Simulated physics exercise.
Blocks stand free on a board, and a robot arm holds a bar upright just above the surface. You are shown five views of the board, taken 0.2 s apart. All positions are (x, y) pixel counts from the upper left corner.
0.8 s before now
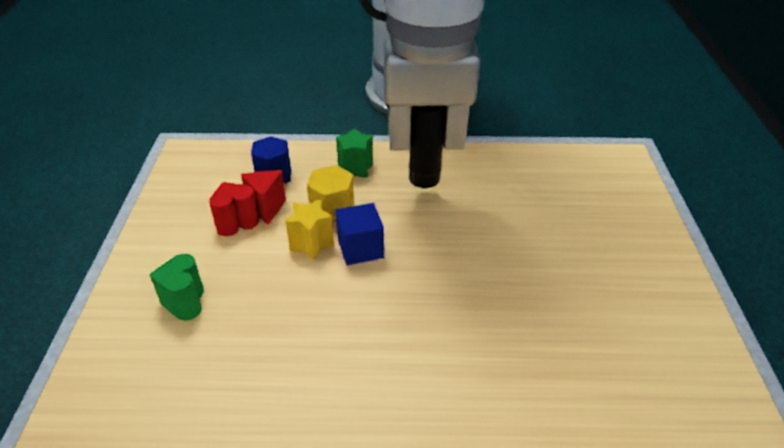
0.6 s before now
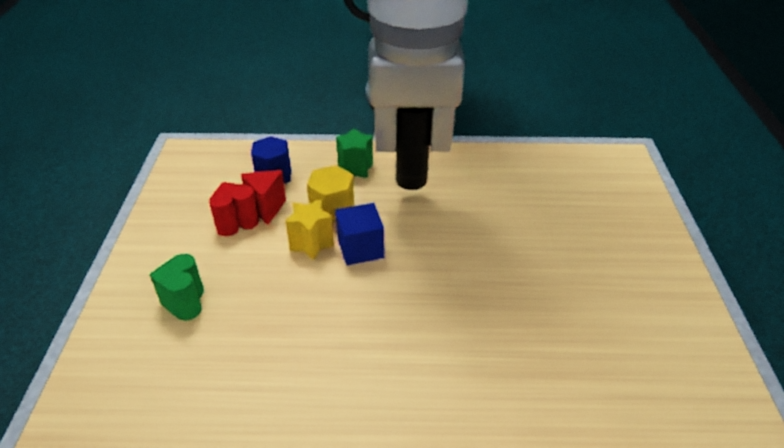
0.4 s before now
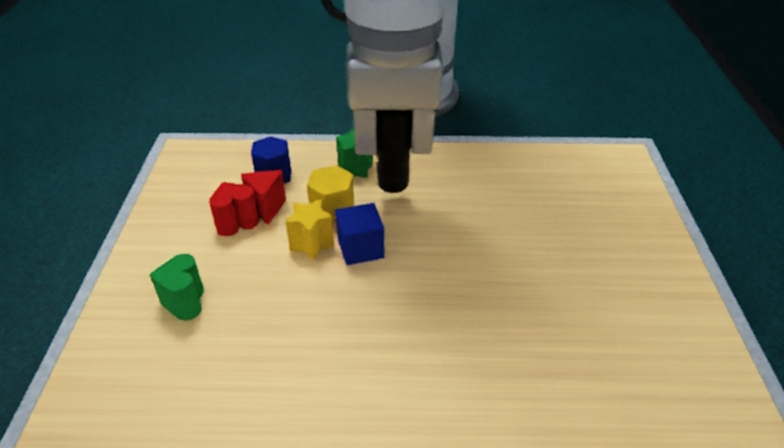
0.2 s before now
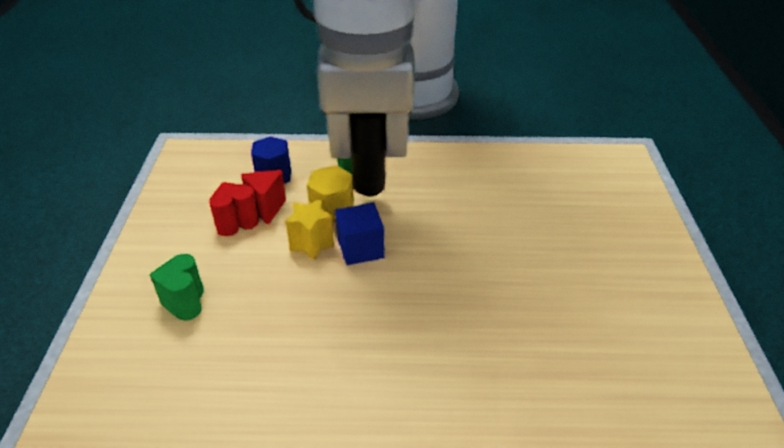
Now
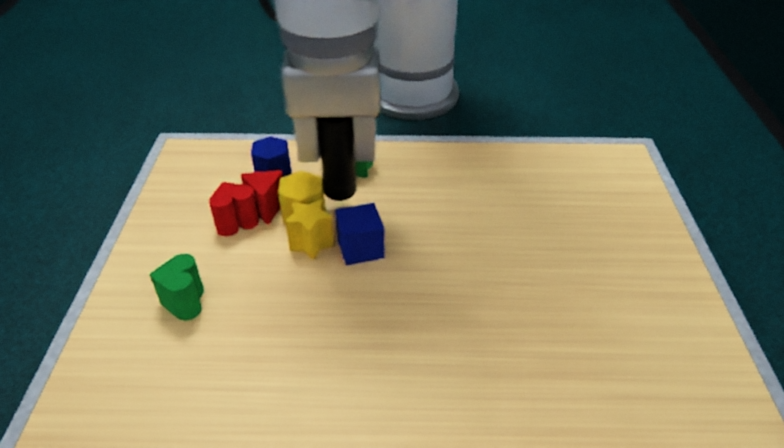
A robot arm holding a black upright bar slides left in steady steps above a pale wooden board with a grey edge, seen from a fixed, raised view in front. Red, yellow, blue and green blocks sit towards the left, with a green heart nearest the viewer. The bar passes in front of the green star, then pushes the yellow six-sided block slightly left, while the others stay still.
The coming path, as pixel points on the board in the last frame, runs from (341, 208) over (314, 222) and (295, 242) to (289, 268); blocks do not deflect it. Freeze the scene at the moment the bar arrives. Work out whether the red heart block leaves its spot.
The red heart block will be pushed away from where it stands.
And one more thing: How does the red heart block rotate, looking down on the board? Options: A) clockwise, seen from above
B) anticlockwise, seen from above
That would be B.
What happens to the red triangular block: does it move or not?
Displaced.
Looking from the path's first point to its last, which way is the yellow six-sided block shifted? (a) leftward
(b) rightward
Option b.
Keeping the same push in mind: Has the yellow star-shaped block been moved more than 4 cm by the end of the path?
Answer: Yes.
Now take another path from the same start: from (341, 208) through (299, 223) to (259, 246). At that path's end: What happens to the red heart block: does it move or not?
That block is going to get moved.
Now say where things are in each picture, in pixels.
Bar's lower end (424, 180); red heart block (230, 193); red triangular block (262, 179); yellow six-sided block (330, 179); yellow star-shaped block (308, 213), in the first frame.
Bar (412, 182); blocks still, in the second frame.
Bar (393, 184); blocks still, in the third frame.
Bar (370, 187); blocks still, in the fourth frame.
Bar (340, 192); red heart block (230, 193); red triangular block (262, 179); yellow six-sided block (301, 185); yellow star-shaped block (308, 213), in the fifth frame.
The first path, step by step. One third of the way, bar (312, 206); red heart block (218, 195), turned 15° anticlockwise; red triangular block (245, 176); yellow six-sided block (270, 190), turned 25° clockwise; yellow star-shaped block (307, 215).
Two thirds of the way, bar (293, 226); red heart block (214, 196), turned 20° anticlockwise; red triangular block (243, 175); yellow six-sided block (264, 192), turned 30° clockwise; yellow star-shaped block (302, 234), turned 15° anticlockwise.
At the end, bar (286, 251); red heart block (214, 196), turned 20° anticlockwise; red triangular block (243, 175); yellow six-sided block (264, 192), turned 30° clockwise; yellow star-shaped block (305, 256), turned 35° anticlockwise.
